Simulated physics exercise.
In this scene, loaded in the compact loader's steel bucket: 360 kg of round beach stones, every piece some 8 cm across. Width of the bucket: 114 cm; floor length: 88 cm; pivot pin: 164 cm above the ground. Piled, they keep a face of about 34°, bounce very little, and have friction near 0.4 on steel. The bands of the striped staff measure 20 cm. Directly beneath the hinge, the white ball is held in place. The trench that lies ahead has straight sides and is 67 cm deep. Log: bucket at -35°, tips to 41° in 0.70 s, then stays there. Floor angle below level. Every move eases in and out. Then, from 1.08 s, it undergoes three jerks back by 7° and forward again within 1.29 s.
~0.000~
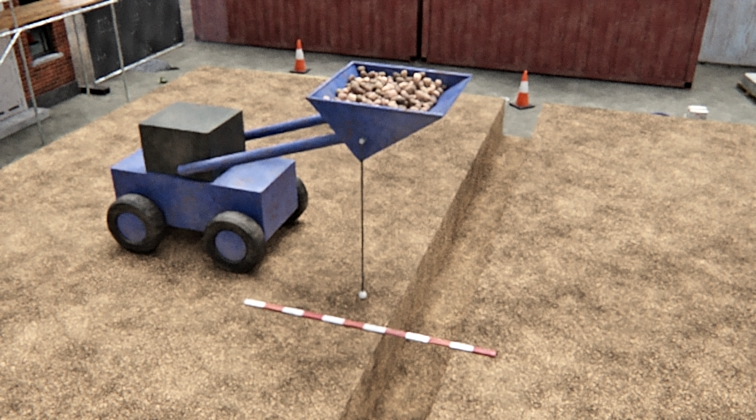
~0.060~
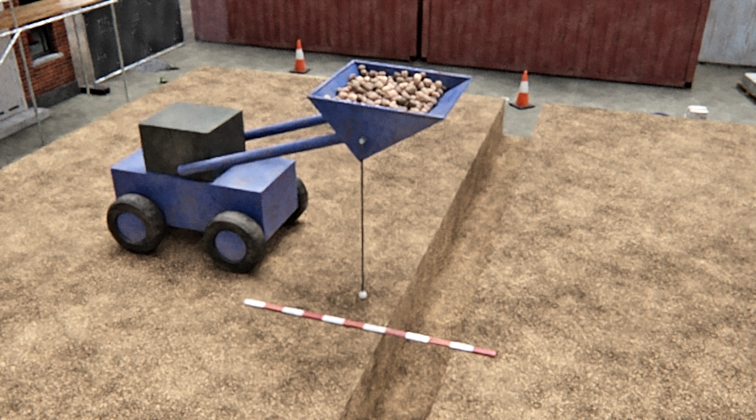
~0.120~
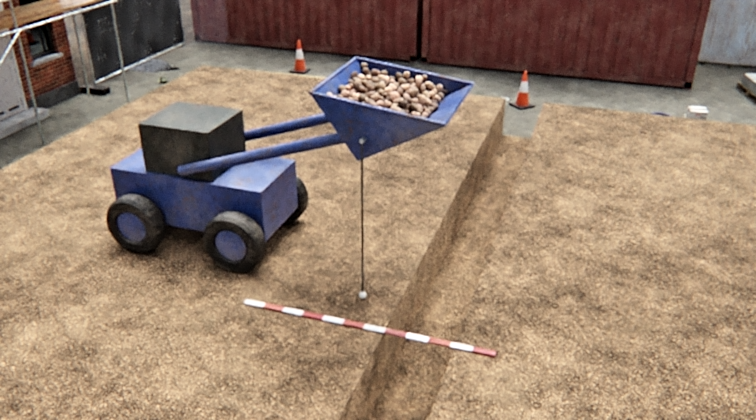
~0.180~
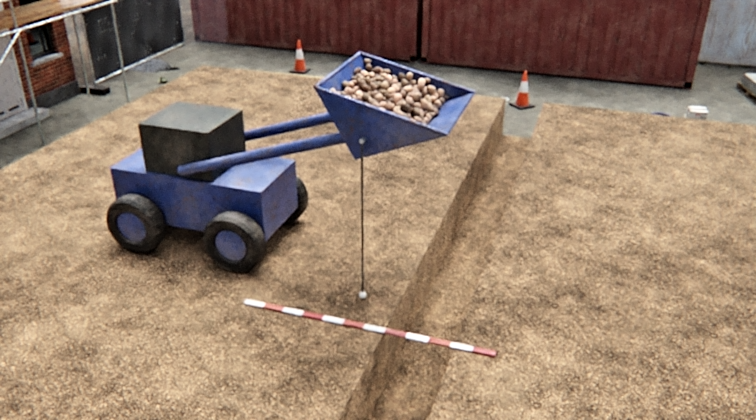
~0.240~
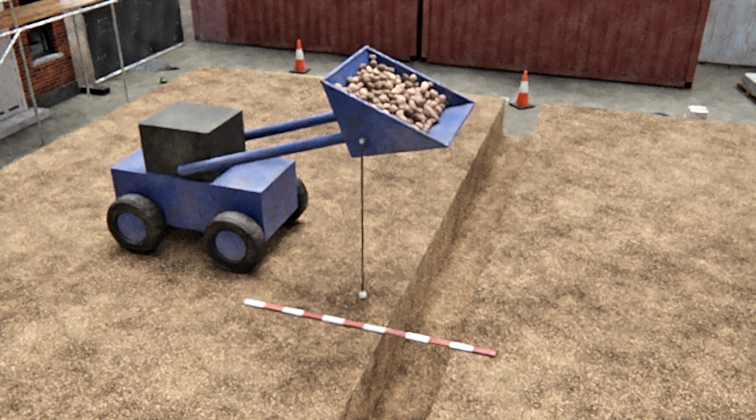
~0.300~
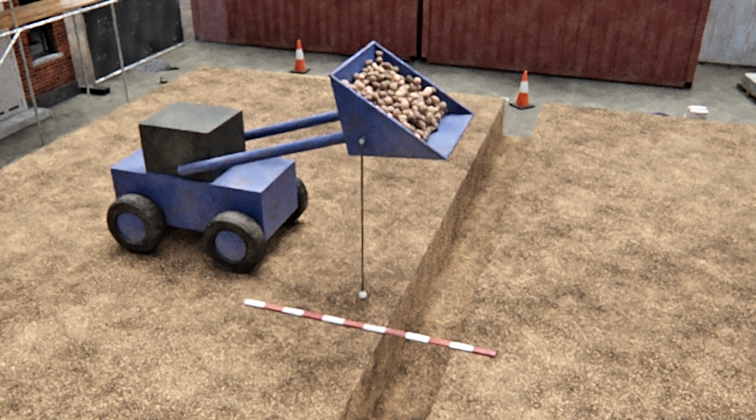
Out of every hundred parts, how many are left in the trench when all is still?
Near 40 in every hundred.
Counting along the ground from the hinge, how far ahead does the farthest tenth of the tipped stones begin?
Roughly 200 cm ahead of it.
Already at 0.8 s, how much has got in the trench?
Some 25 per cent of the load by that point.
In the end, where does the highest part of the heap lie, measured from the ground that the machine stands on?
Some 16 cm above that level.
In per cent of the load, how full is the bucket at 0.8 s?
Held: Approx. 75 %.
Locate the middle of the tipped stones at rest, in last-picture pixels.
At about pixel (500, 286) in the last view.
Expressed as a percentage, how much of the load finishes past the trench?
Load fraction: Approx. 60 %.
After 0.5 s the floor is at 29°; 100 % in the bucket; the foremost stones are at (432, 158).
After 0.8 s the floor is at 41°; 76 % in the bucket, 24 % in the trench; the foremost stones are at (459, 218).
After 2.8 s the floor is at 41°; 0 % in the bucket, 39 % in the trench, 61 % past the trench; the foremost stones are at (745, 322).
After 5.4 s the floor is at 41°; 0 % in the bucket, 39 % in the trench, 61 % past the trench; the foremost stones are at (746, 322).
